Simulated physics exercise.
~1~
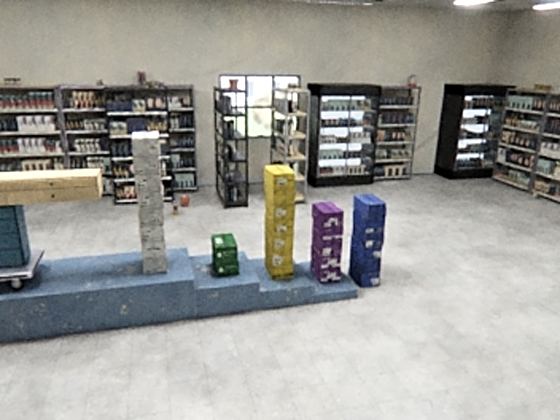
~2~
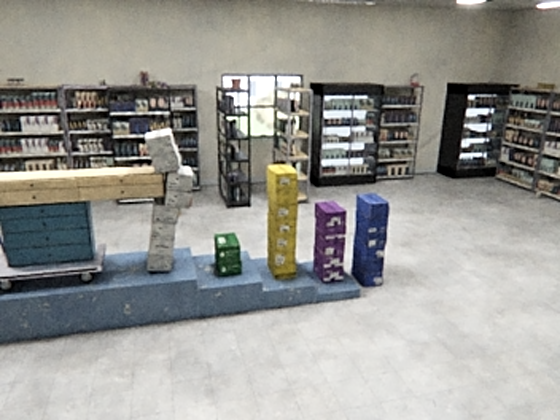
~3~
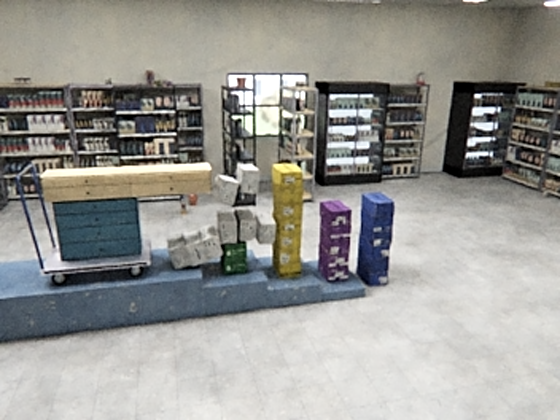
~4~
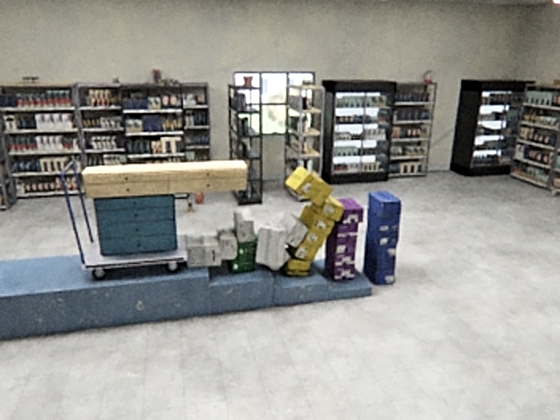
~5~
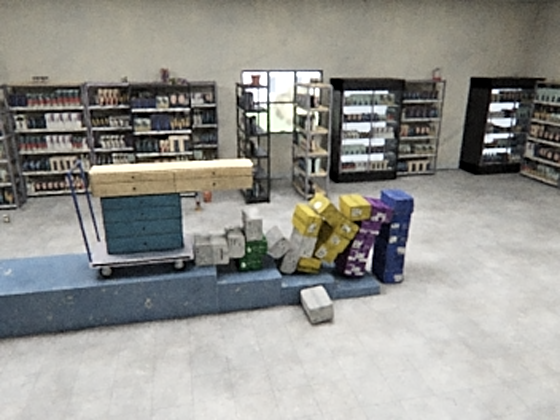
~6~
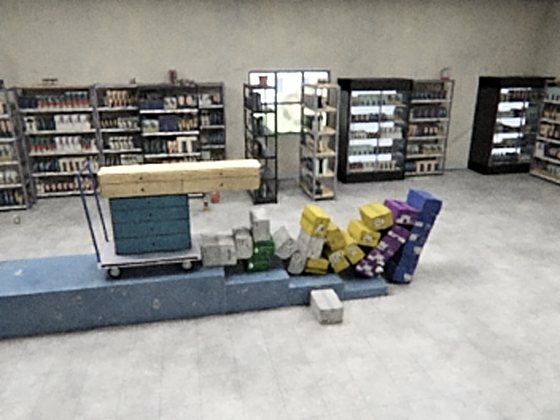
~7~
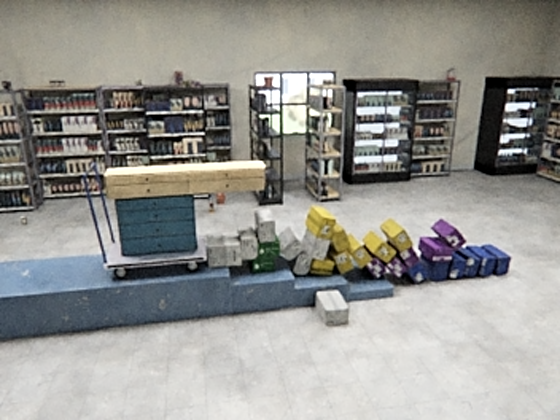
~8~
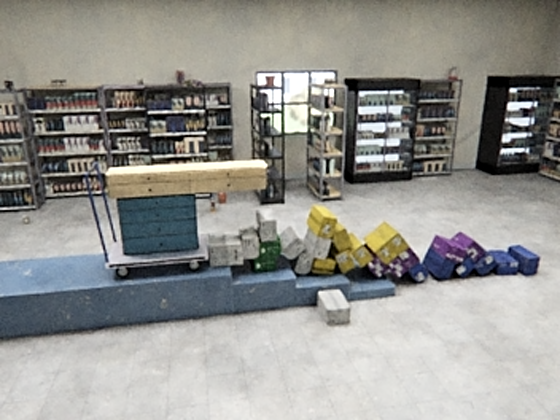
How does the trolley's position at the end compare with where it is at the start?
At the start the trolley is at the far left, only partly in view and short of the standing pale column. By the end it is farther right along the top of the blue platform, fully in view and stopped beside the fallen pale parcels.
